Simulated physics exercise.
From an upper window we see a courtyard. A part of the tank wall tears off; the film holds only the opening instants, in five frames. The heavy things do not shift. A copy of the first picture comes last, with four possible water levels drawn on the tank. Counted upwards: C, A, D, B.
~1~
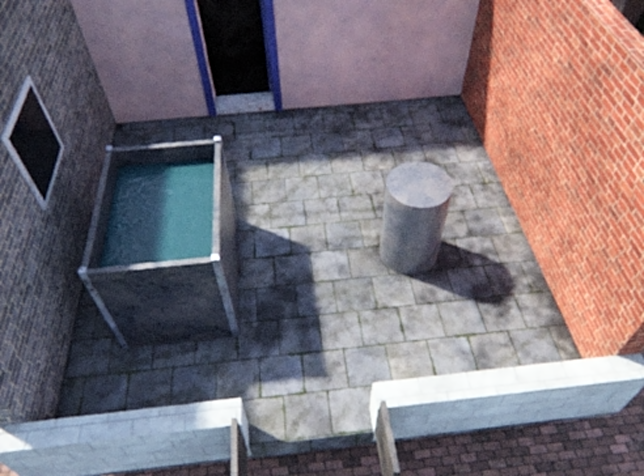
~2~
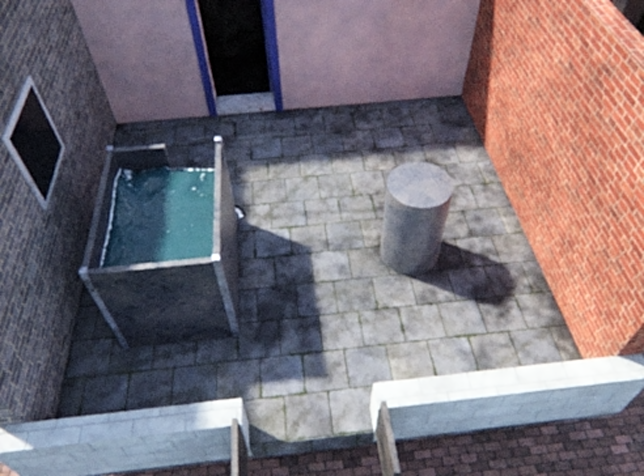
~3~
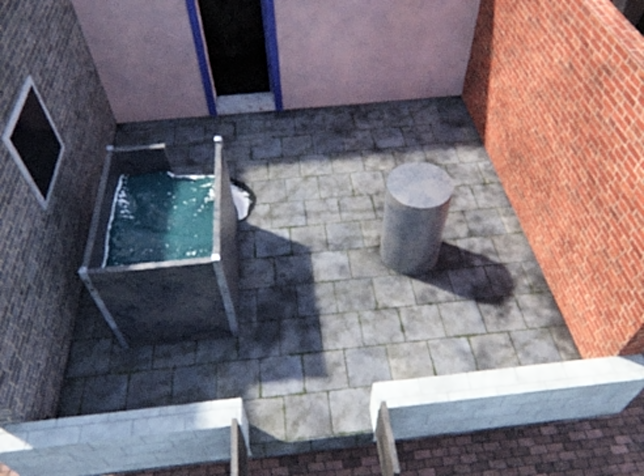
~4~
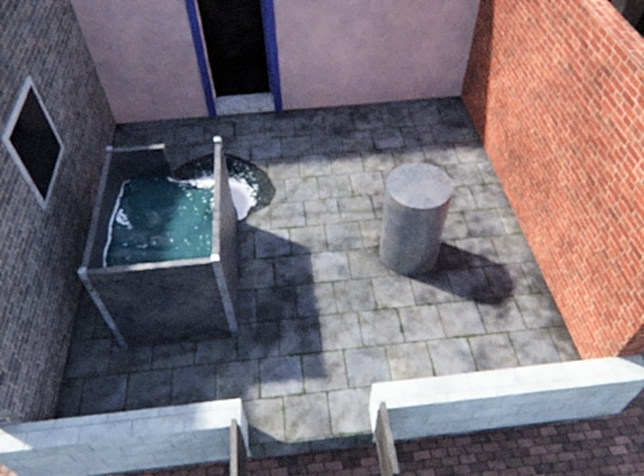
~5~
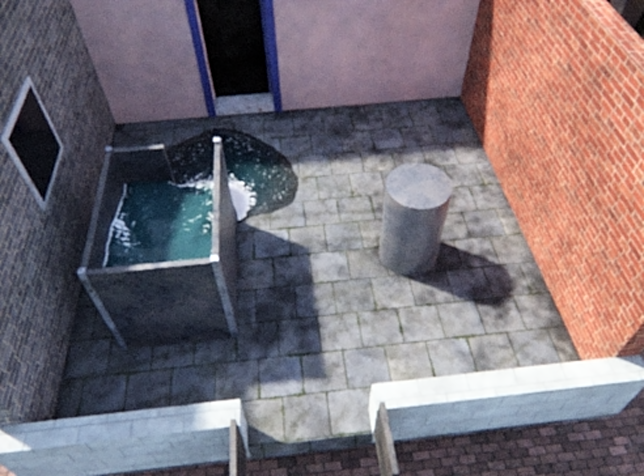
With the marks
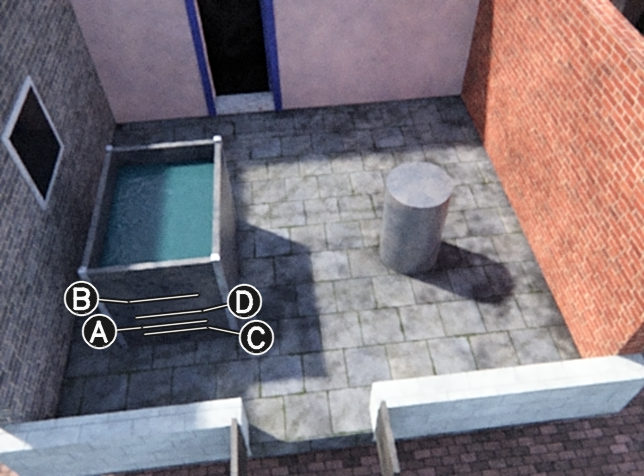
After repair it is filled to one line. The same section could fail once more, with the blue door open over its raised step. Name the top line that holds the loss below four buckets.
That is mark D.
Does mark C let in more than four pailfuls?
No.
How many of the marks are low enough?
Three.
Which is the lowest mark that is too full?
The answer is B.
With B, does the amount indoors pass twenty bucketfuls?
No, it does not.
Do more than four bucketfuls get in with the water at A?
No, not at all.
In white, A at (173, 324); B at (163, 298); C at (176, 330); D at (169, 314); from the bottom up C, A, D, B.
For mark A, nothing gets over.
For mark B, about 8 bucketfuls get in.
For mark C, nothing gets over.
For mark D, a splash gets over, under a bucket.
